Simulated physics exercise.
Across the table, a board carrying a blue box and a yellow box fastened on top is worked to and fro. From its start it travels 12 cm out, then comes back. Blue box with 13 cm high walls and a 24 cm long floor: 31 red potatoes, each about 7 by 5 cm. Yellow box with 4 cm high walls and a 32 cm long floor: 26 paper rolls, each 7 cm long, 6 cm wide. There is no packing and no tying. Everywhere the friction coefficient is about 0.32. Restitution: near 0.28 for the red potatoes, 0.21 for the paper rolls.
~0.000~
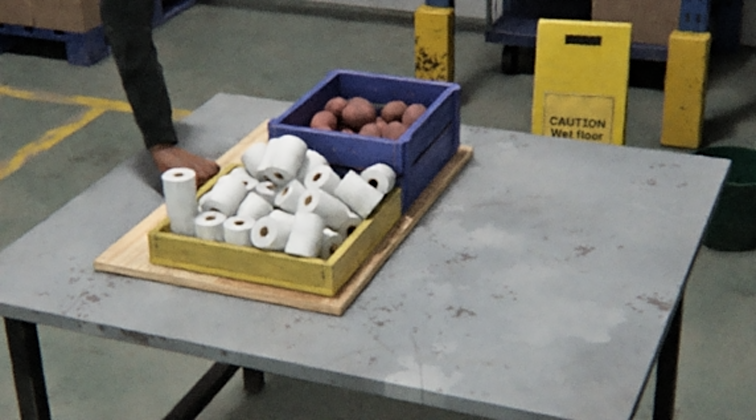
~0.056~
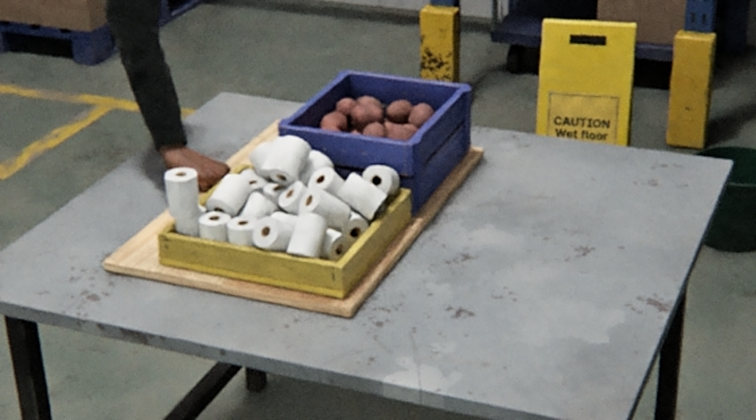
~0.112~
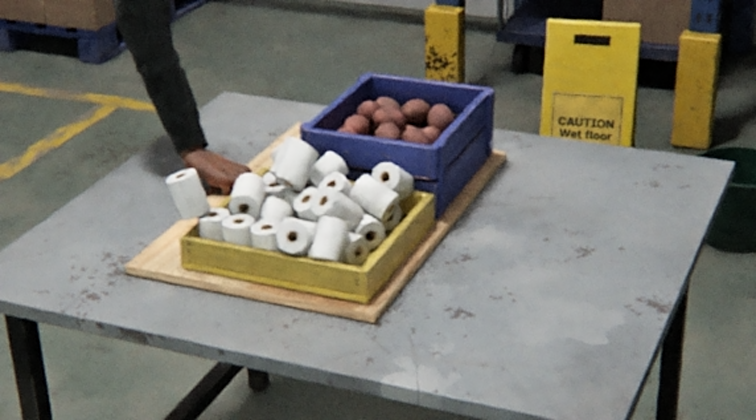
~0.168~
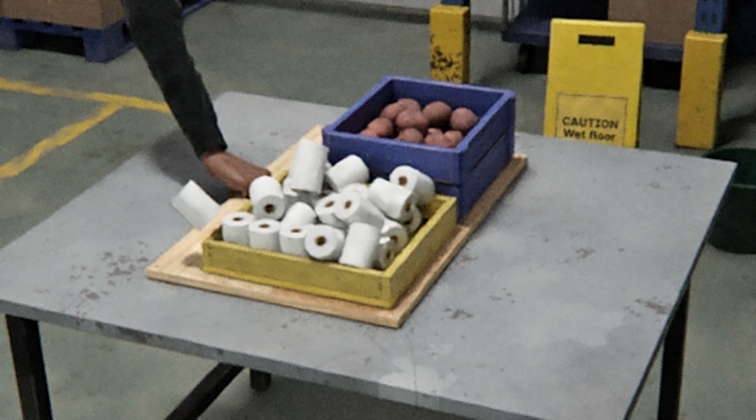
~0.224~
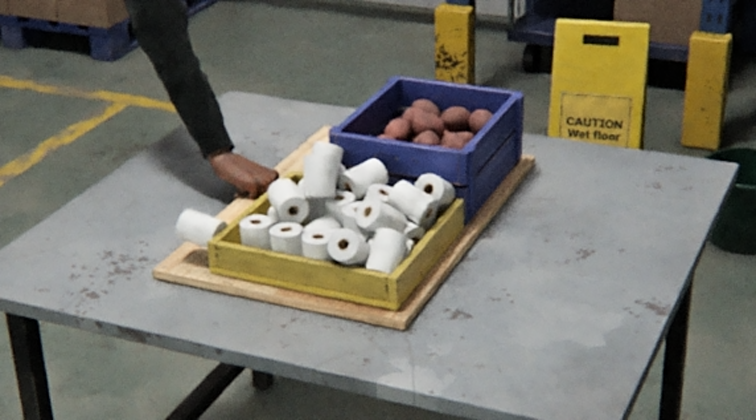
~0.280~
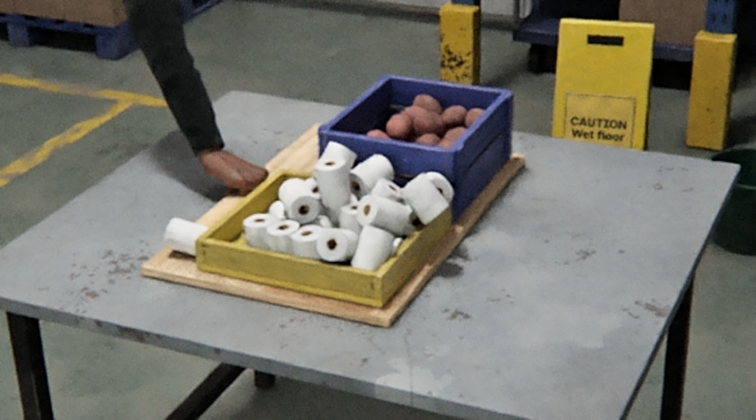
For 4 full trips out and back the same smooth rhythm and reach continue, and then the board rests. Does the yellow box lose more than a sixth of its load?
I expect it to lose a bigger share than one sixth.
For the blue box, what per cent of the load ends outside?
Blue box: 0%.
After 0.59 s, blue box 31 in, 0 out and yellow box 21 in, 5 out.
After 0.98 s, blue box 31 in, 0 out and yellow box 20 in, 6 out.
After 1.53 s, blue box 31 in, 0 out and yellow box 19 in, 7 out.
Outcome (at 2.23 s), blue box 31 in, 0 out and yellow box 19 in, 7 out. Asked share, 7 of 26, 27 per cent.
